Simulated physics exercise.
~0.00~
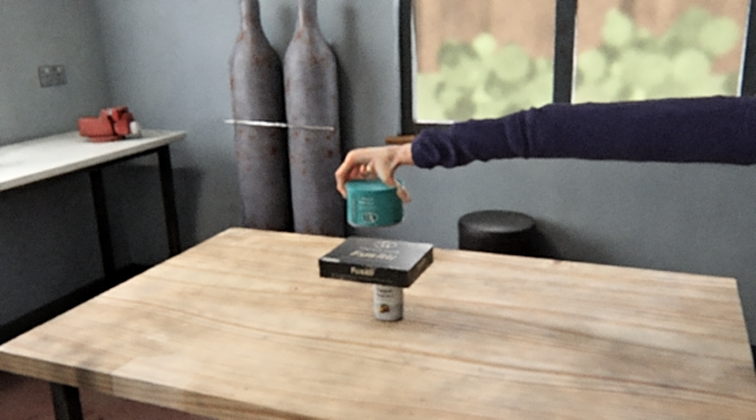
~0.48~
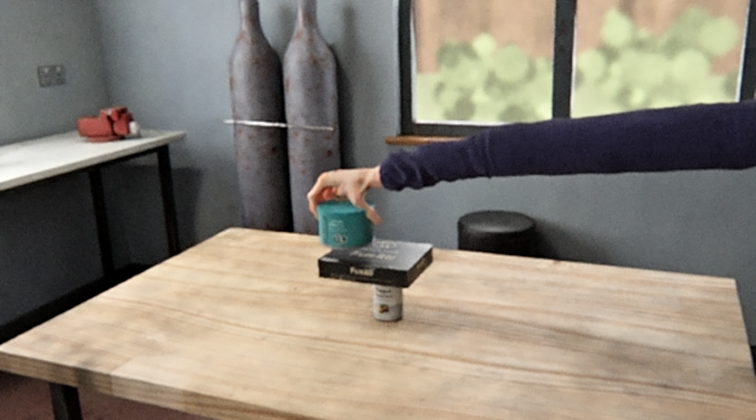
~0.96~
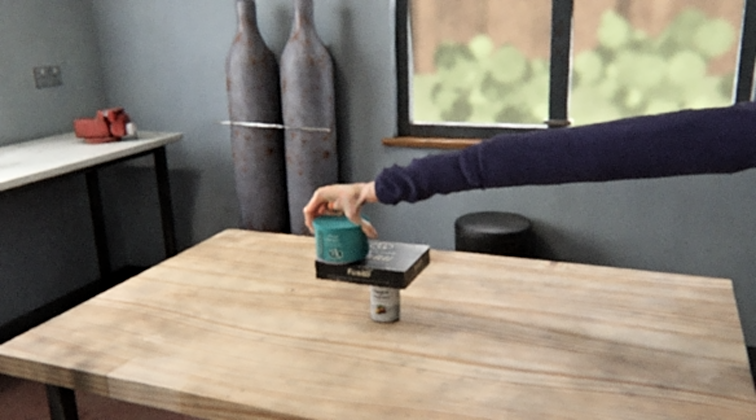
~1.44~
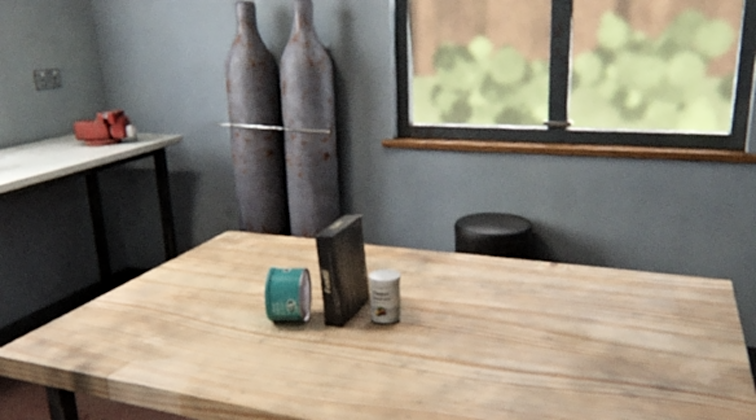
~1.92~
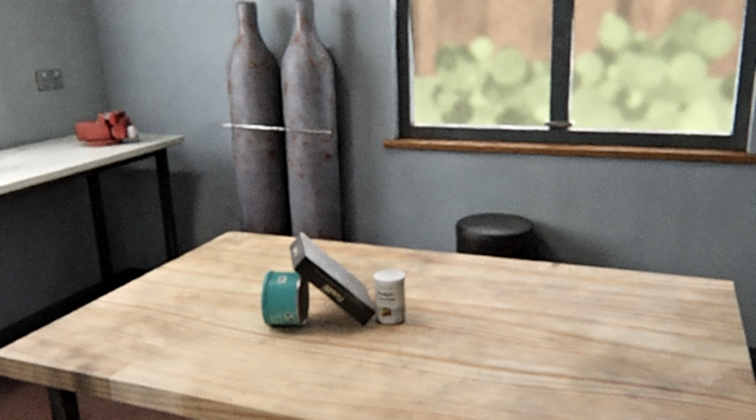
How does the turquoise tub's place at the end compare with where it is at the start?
At the start the turquoise tub is held in a hand above the black packet. At the end it lies on the table, lower and to the left, beside the fallen packet.
A hand sets a turquoise tub on a black packet's left side, and both fall.
